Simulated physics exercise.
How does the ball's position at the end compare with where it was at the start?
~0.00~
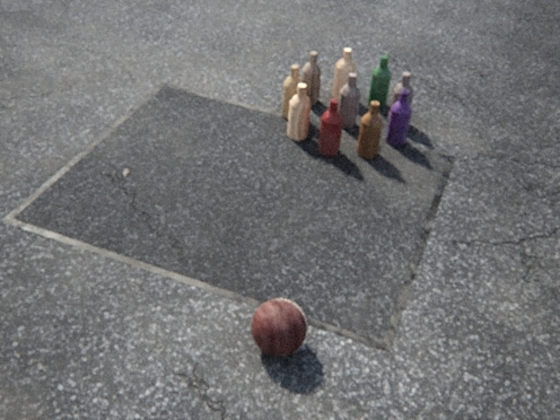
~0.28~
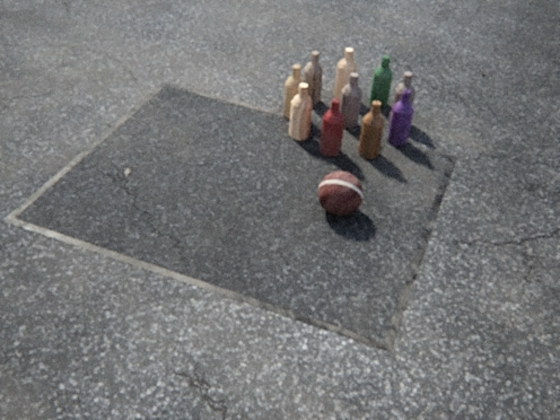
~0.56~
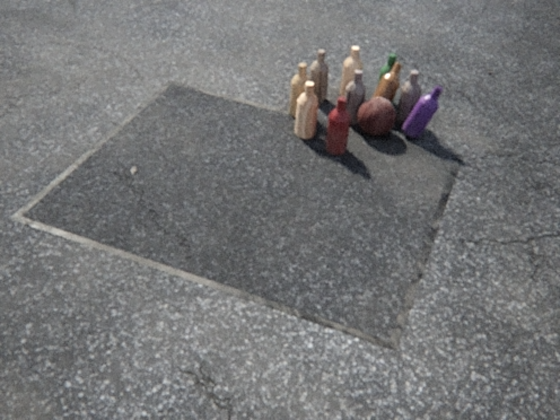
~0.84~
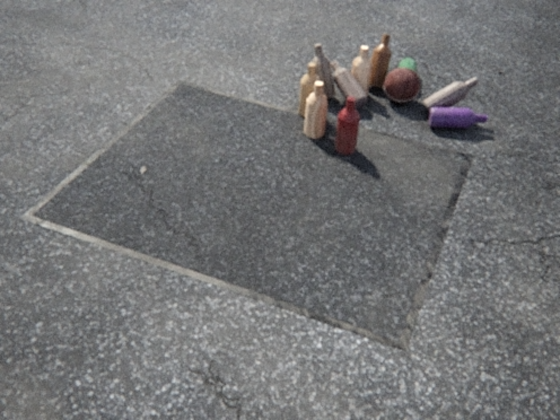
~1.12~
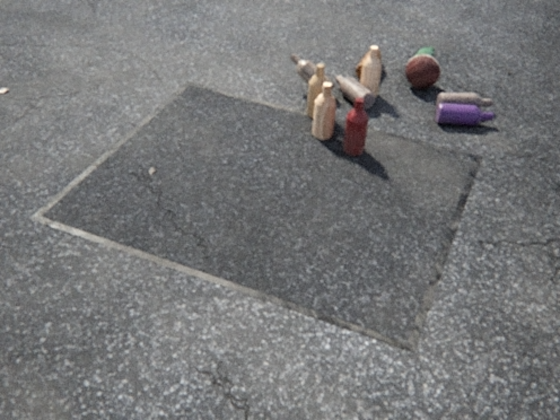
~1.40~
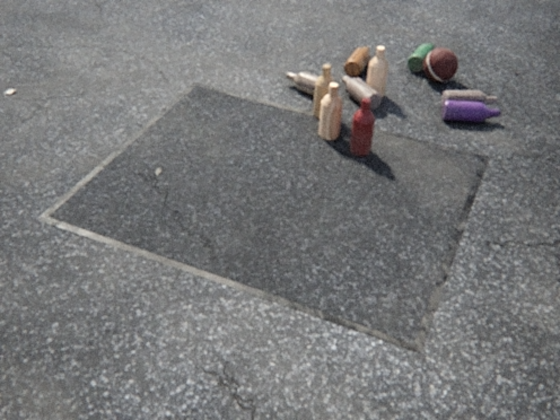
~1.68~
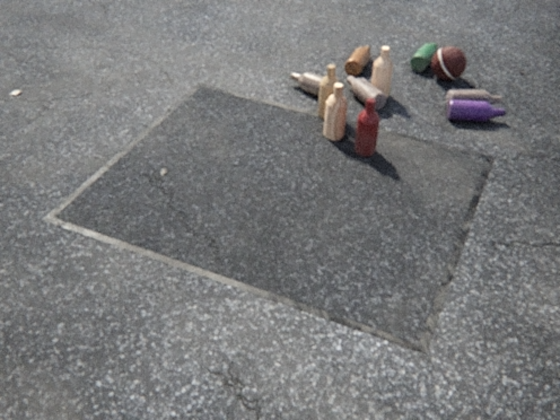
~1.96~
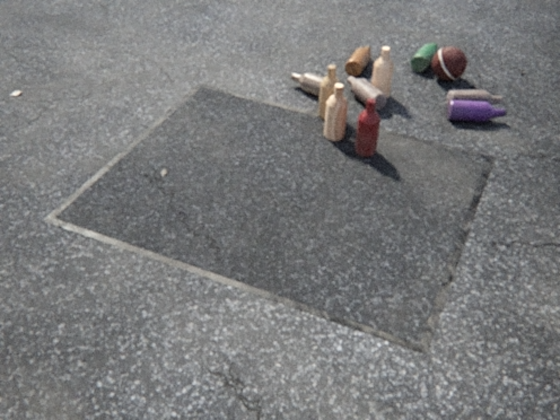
The ball started near the front edge of the dark patch, well short of the skittles, and ended up beyond the patch at the upper right, beside the fallen green skittle.
